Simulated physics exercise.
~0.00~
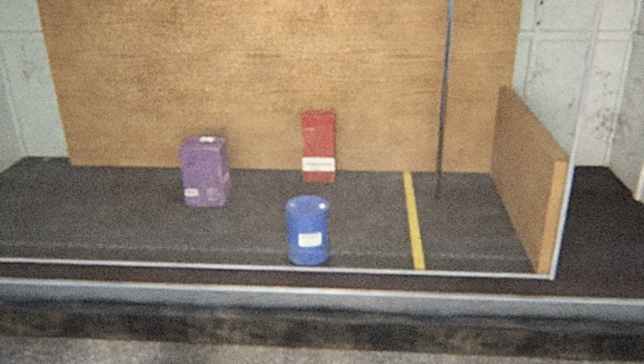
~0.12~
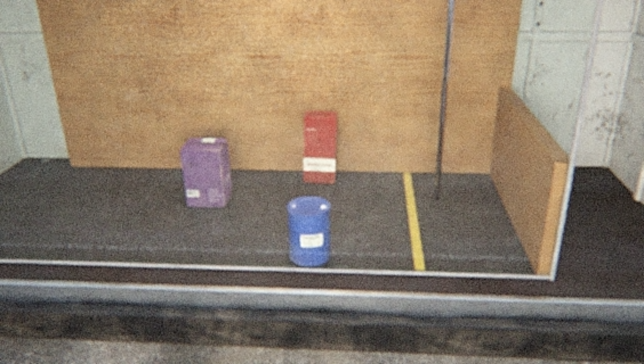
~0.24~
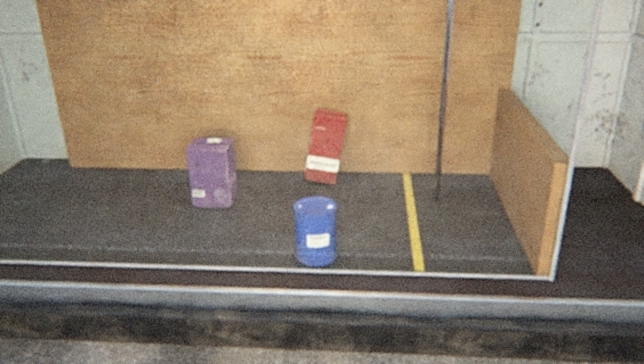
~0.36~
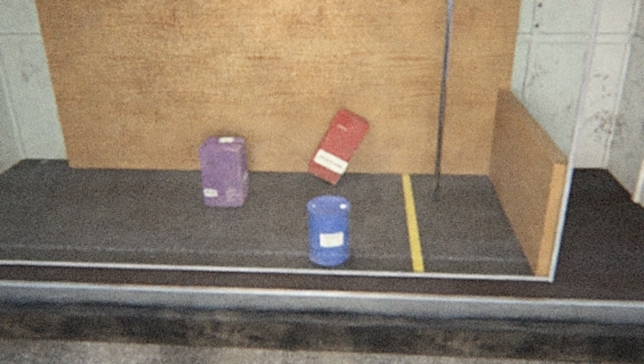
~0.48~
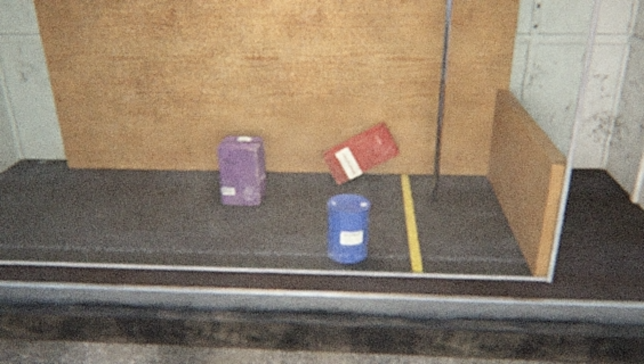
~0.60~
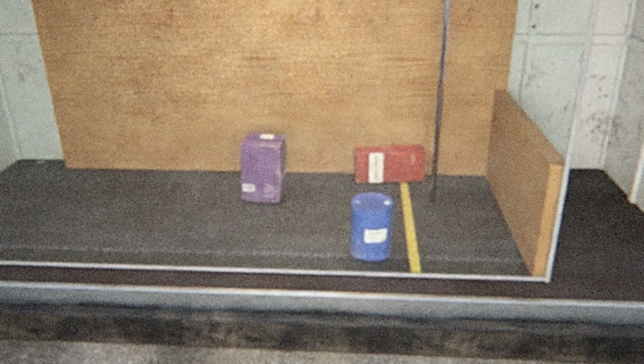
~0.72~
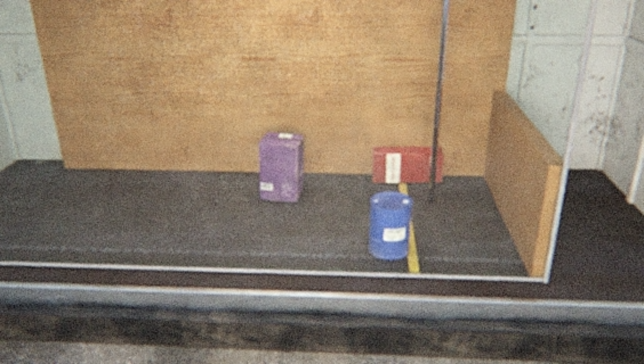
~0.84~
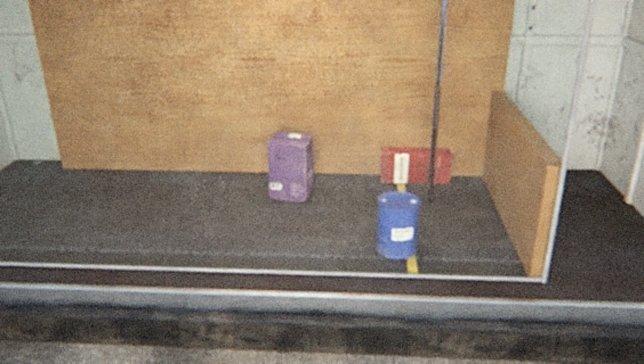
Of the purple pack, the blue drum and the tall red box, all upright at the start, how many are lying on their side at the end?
One of them is lying on its side at the end, the red box, while the purple pack and the blue drum are still upright.
